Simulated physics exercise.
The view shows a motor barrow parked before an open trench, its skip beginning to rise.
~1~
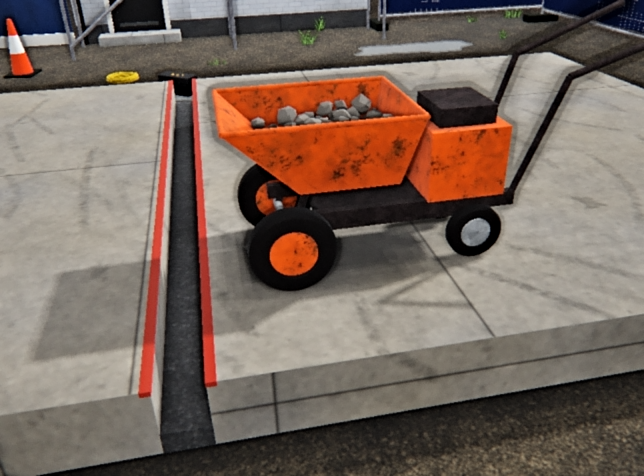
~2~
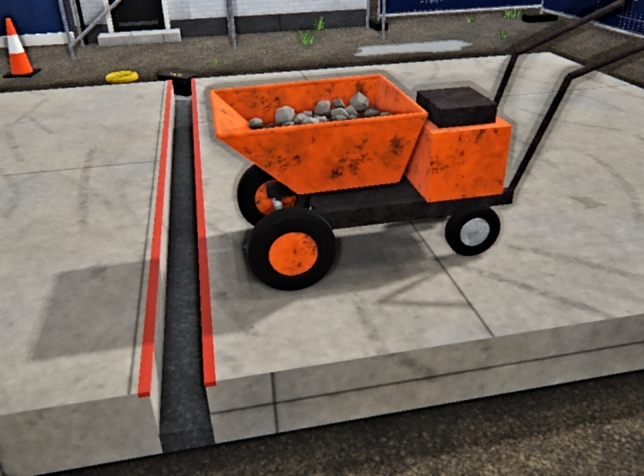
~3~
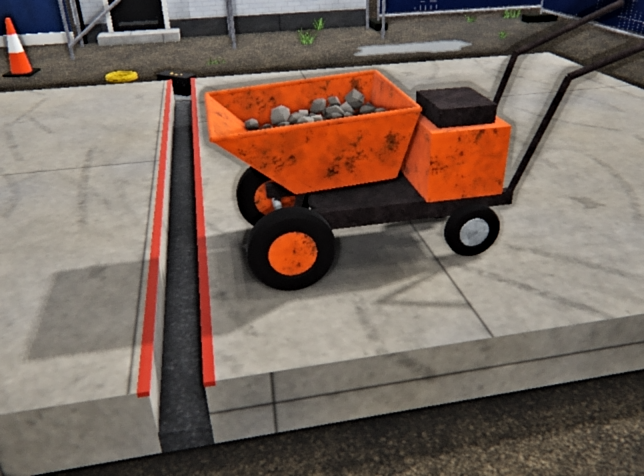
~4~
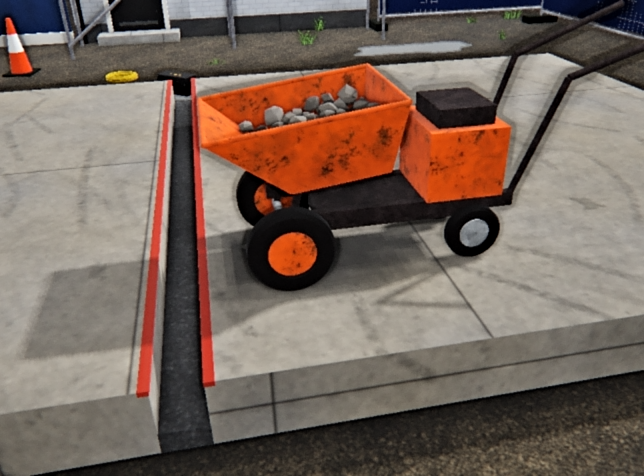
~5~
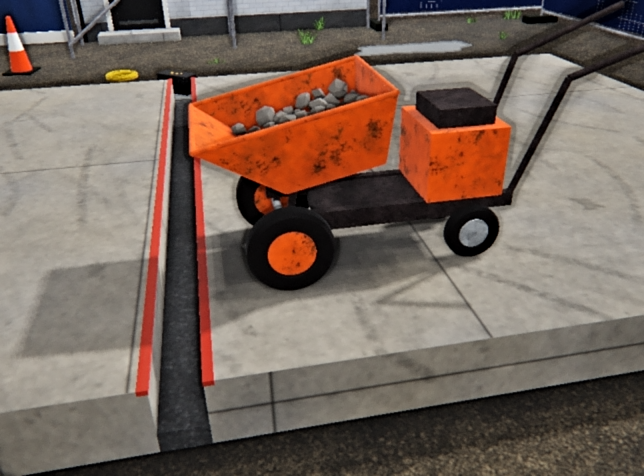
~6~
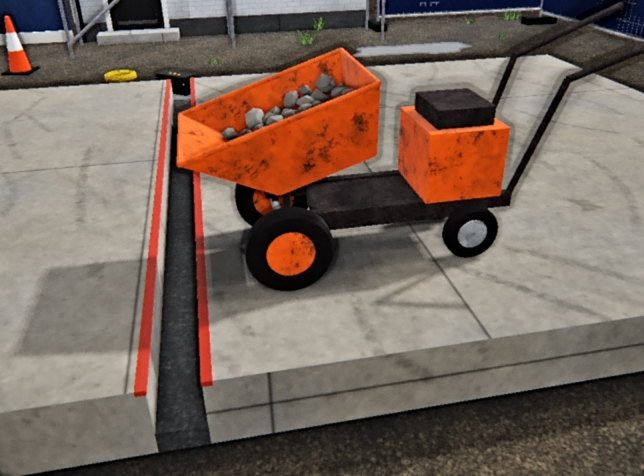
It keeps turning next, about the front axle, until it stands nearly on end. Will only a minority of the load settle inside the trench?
Ends mostly outside.
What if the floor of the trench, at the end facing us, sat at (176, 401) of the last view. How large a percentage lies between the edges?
It lands somewhere near 0 percent.
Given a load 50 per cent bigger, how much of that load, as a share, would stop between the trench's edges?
I'd say close to 0 per cent of it.
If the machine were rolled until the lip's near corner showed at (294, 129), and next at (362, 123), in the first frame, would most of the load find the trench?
Run 1 - a majority. Run 2 - a minority.
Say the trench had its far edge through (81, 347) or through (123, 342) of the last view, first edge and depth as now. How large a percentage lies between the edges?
100 % and 40 %, give or take.
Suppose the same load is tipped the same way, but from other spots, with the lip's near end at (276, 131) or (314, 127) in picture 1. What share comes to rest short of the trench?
0 and 20 percent, in that order.
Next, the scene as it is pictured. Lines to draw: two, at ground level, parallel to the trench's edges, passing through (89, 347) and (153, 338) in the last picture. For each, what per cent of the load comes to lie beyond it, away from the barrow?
Around 30 percent for the first and 60 percent for the second.
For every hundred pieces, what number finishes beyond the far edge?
I'd put it at some 65 per cent of the load.
Soon, skip tipped steeply; all in the skip.
A while on, skip tipped right over; most in the skip; about a quarter beyond it.
Towards the end, skip tipped right over; about a third in the skip; about two thirds beyond it.
Finally, skip tipped right over; about a third in the skip; a stray few in or heaped over the trench; about two thirds beyond it.
